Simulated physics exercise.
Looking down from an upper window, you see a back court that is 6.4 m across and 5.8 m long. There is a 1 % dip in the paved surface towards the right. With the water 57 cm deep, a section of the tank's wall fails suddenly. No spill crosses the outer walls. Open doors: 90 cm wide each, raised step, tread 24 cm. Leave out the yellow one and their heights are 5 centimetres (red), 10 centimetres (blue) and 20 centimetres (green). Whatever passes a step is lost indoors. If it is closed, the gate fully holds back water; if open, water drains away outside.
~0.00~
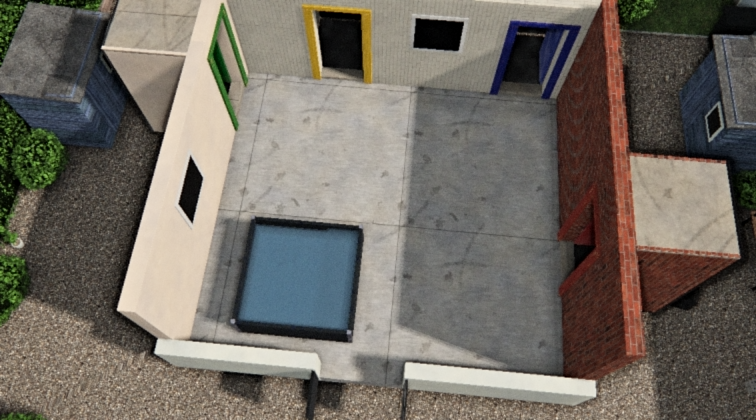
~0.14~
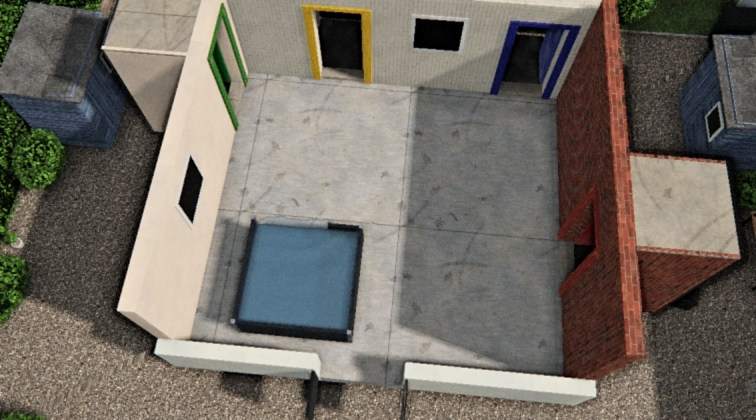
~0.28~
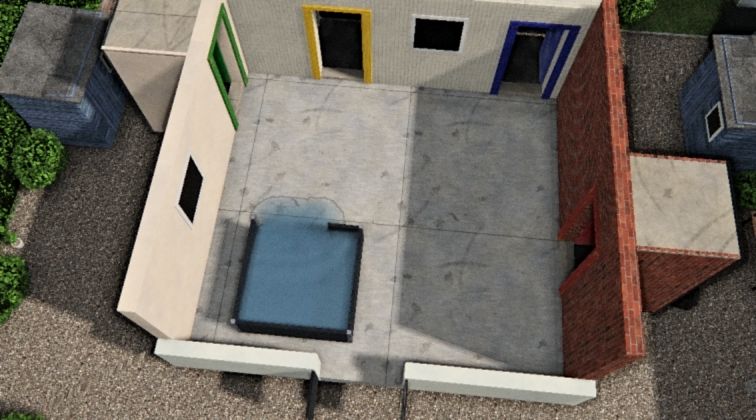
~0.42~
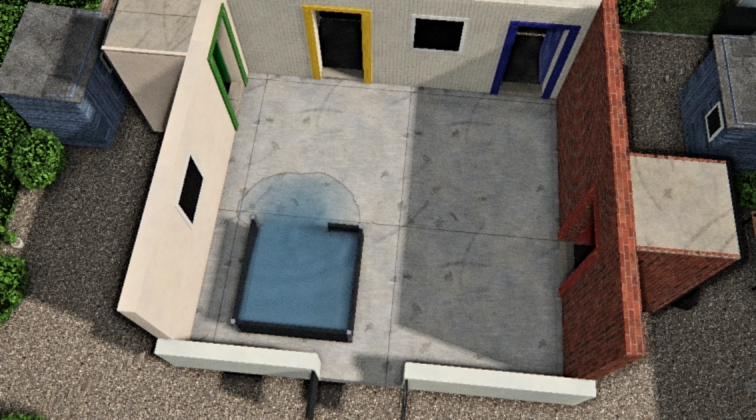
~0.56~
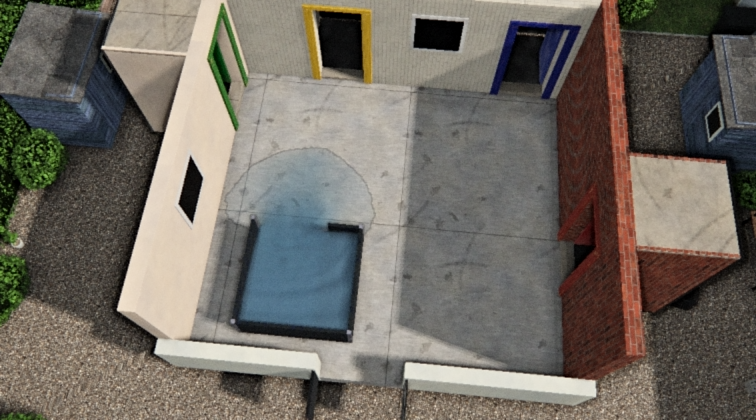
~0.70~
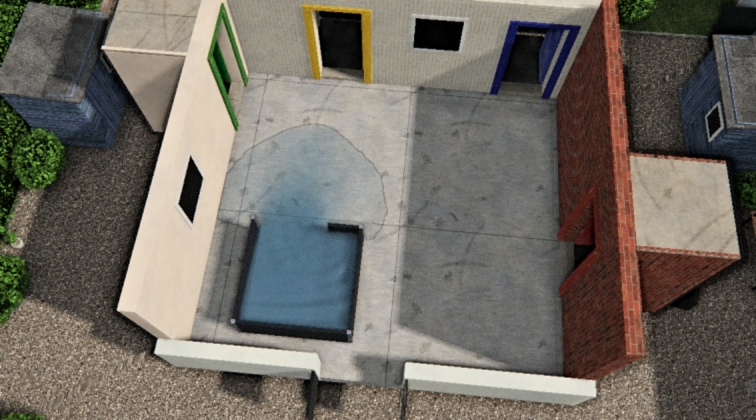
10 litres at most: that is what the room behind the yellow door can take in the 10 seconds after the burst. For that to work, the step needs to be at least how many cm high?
At least about 20 cm high.
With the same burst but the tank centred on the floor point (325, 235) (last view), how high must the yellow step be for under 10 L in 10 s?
At least some 25 centimetres tall.
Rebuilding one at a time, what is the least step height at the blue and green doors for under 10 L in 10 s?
Roughly 11.5 cm for the blue door and roughly 19 cm for the green door.
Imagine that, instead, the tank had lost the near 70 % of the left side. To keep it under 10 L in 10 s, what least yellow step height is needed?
Some 10.0 cm.
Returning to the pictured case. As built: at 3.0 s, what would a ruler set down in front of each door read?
Depth (cm): Yellow 20 / red 0 / blue 2 / green 20.
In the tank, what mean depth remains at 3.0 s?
About 21 cm.
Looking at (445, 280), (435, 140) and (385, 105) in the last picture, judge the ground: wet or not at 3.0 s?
In turn: Dry, wet, flooded.
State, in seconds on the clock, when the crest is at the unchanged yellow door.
The level tops out around 2.4 s.
After 1.4 s water covers 30 % of the floor, deepest (30 cm) near (283, 230); 12 cm at the yellow door, 6 litres in over its 7 cm step.
After 3.0 s water covers 40 % of the floor, deepest (26 cm) near (260, 103); 20 cm at the yellow door, 119 litres in over its 7 cm step.
After 10.0 s water covers 90 % of the floor, deepest (12 cm) near (559, 375); 5 cm at the yellow door, 183 litres in over its 7 cm step.
At the yellow door as built, the water arrived by 1.2 s and peaked near 22 cm at 2.4 s.
Run again over the same 10 s with other heights there, 22 litres in over 17.5 cm, 0 litres over 24 cm. The limit of 10 litres is kept from about 20 cm up.
